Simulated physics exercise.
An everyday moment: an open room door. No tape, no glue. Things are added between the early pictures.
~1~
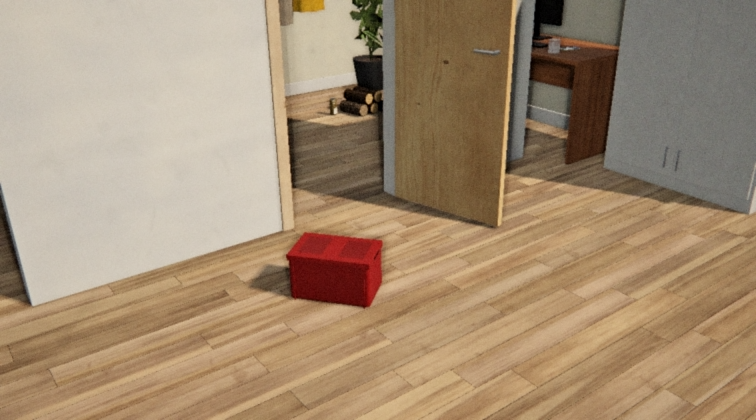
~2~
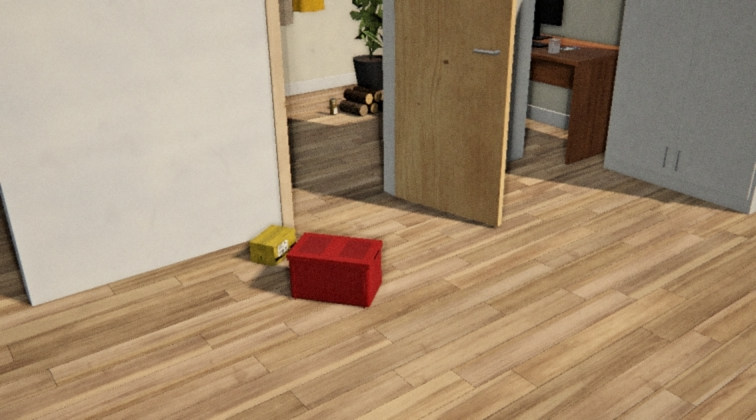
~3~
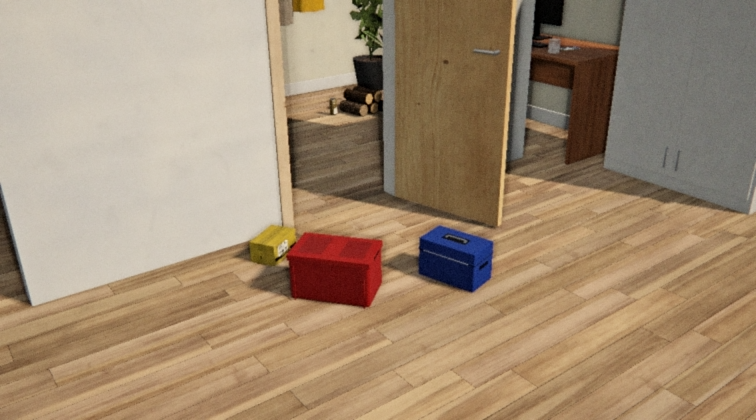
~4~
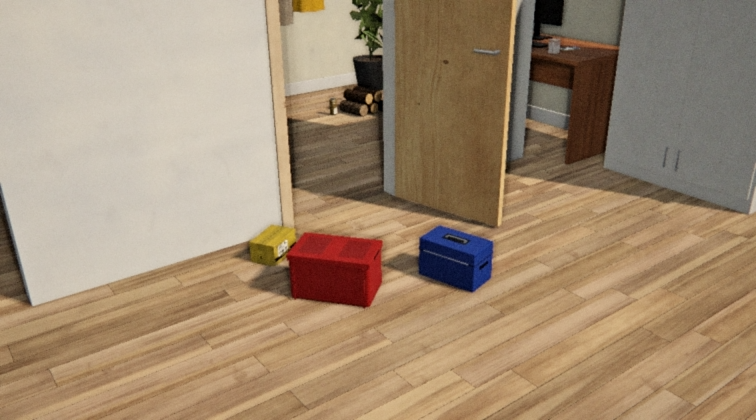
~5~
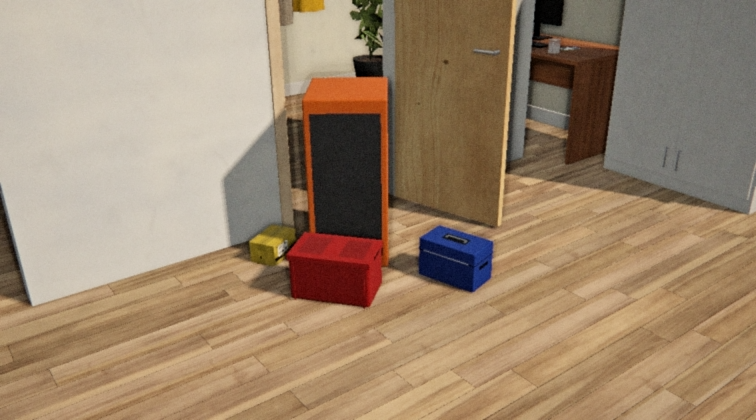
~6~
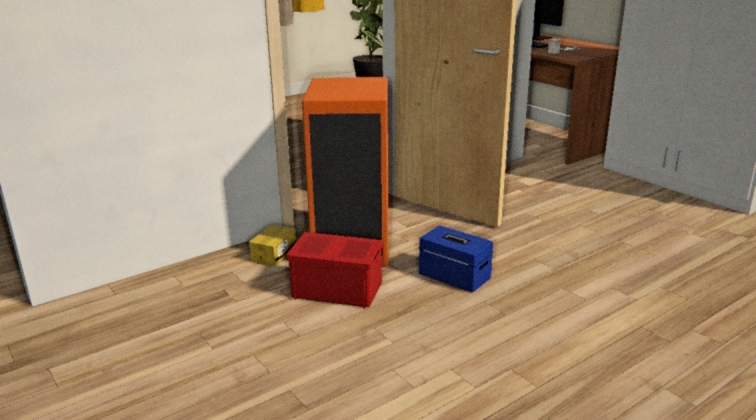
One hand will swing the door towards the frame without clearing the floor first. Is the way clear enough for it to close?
Here the door stops short.
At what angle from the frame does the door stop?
Some 50° open.
Then, 0.70 s later than the last frame, open by 84°.
Then, 1.10 s later than the last frame, open by 63°.
When it is over, open by 50°; all 4 as before. End places, in pixels of the last picture, orange appliance near (349, 171).
